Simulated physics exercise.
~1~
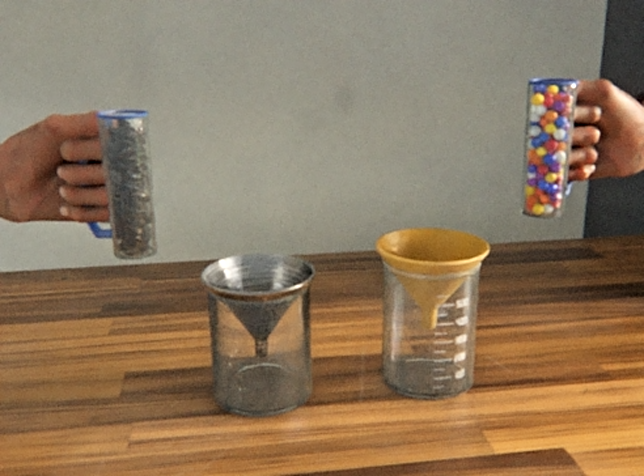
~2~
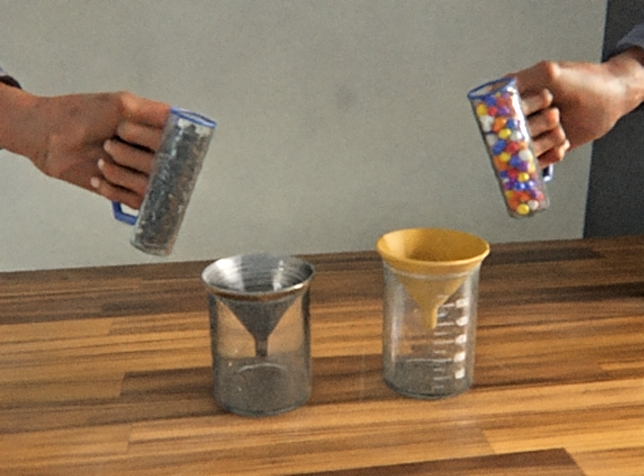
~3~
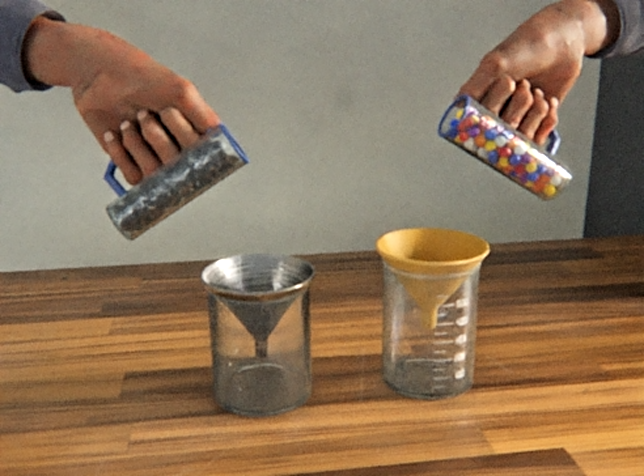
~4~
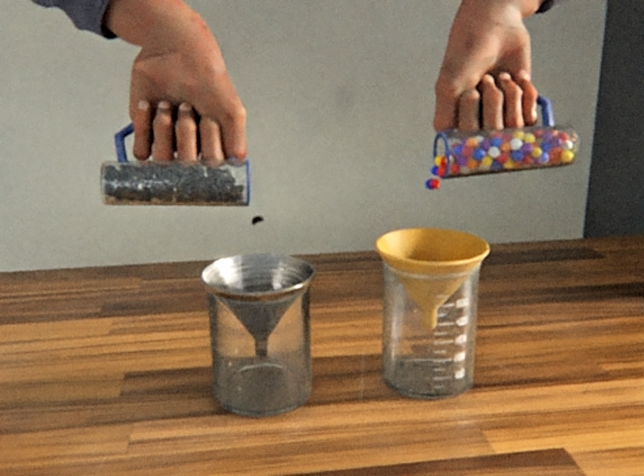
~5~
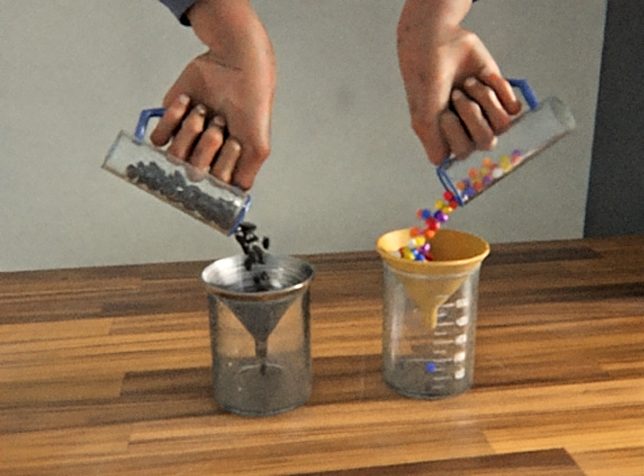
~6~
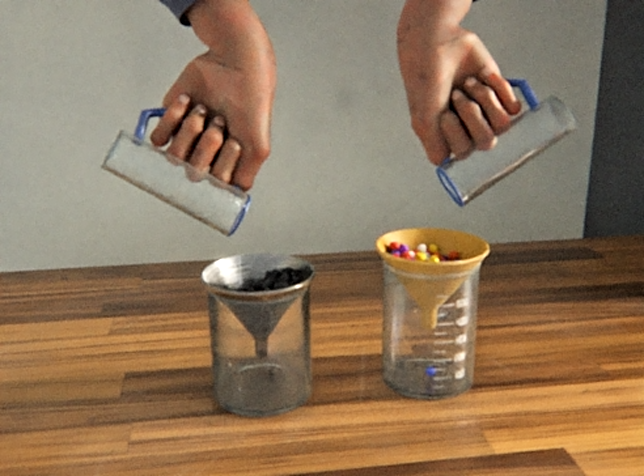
Two hands tipped clear cups over funnels set in glass jars, pouring dark pellets into the metal one on the left and colorful beads into the yellow one on the right, and both loads ended up heaped in the funnels with the cups empty.
